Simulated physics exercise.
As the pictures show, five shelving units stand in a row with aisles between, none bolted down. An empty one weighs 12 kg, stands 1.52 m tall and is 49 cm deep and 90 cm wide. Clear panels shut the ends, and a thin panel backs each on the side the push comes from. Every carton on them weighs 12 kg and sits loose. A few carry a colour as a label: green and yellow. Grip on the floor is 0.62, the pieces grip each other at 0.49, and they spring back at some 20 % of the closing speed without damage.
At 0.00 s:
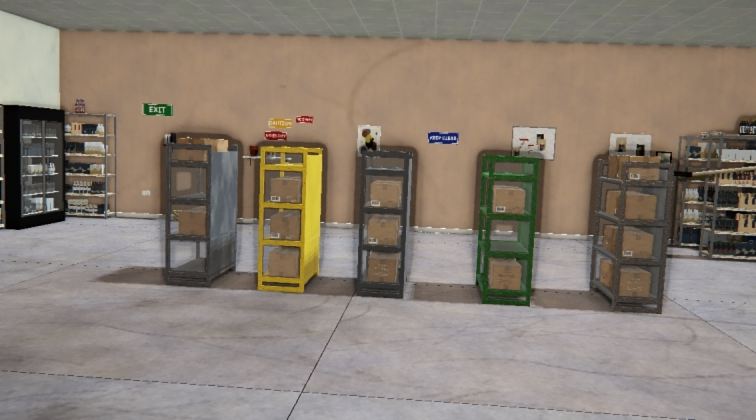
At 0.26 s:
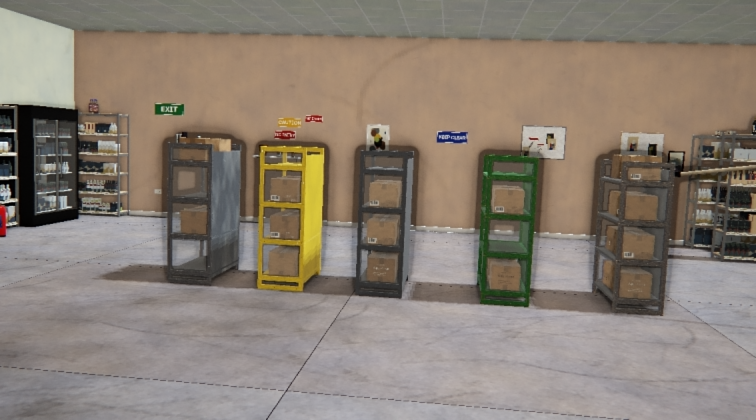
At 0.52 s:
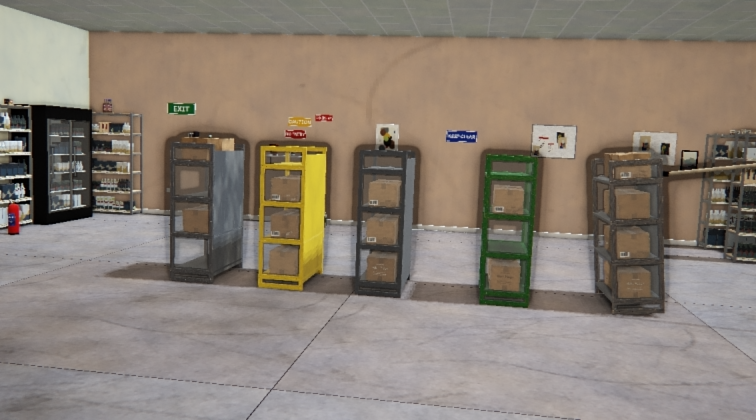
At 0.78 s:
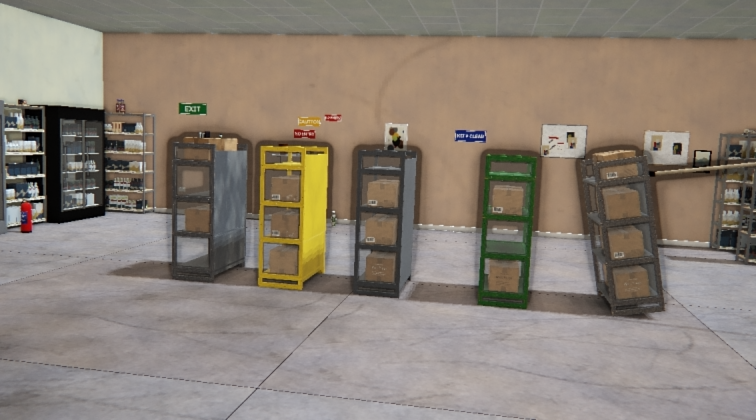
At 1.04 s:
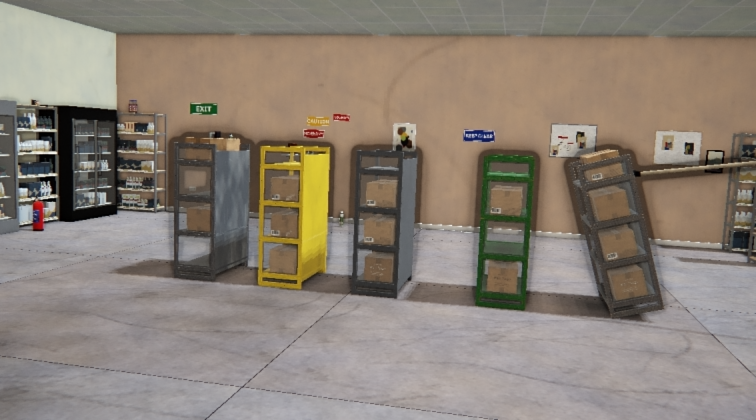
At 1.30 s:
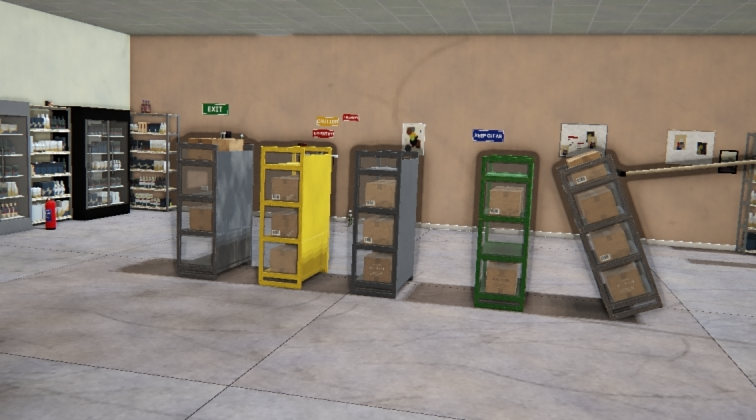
In a store-like room, a pole reached in from the right and pushed the rightmost of five shelving units, which leaned left toward the green one while the other four stood still.
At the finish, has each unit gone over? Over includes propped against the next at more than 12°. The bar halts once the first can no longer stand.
Outcome: Not all go over.
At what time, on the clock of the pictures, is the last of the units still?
At about 4.0 s.
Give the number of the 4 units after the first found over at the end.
2 of them.
After 1.72 s, 2 cartons spilt or dropped; none of the 4 other units over.
After 2.12 s, 6 cartons spilt or dropped; 1 of the 4 other units over; green unit 21° from how it stood.
After 2.78 s, 8 cartons spilt or dropped; 2 of the 4 other units over; green unit 43° from how it stood.
In the end (4.1 s), 8 cartons spilt or dropped; 2 of the 4 other units over; green unit 50° from how it stood; yellow unit unmoved. Two left standing. From the last view, middles, green unit near (441, 232), yellow unit near (296, 213).
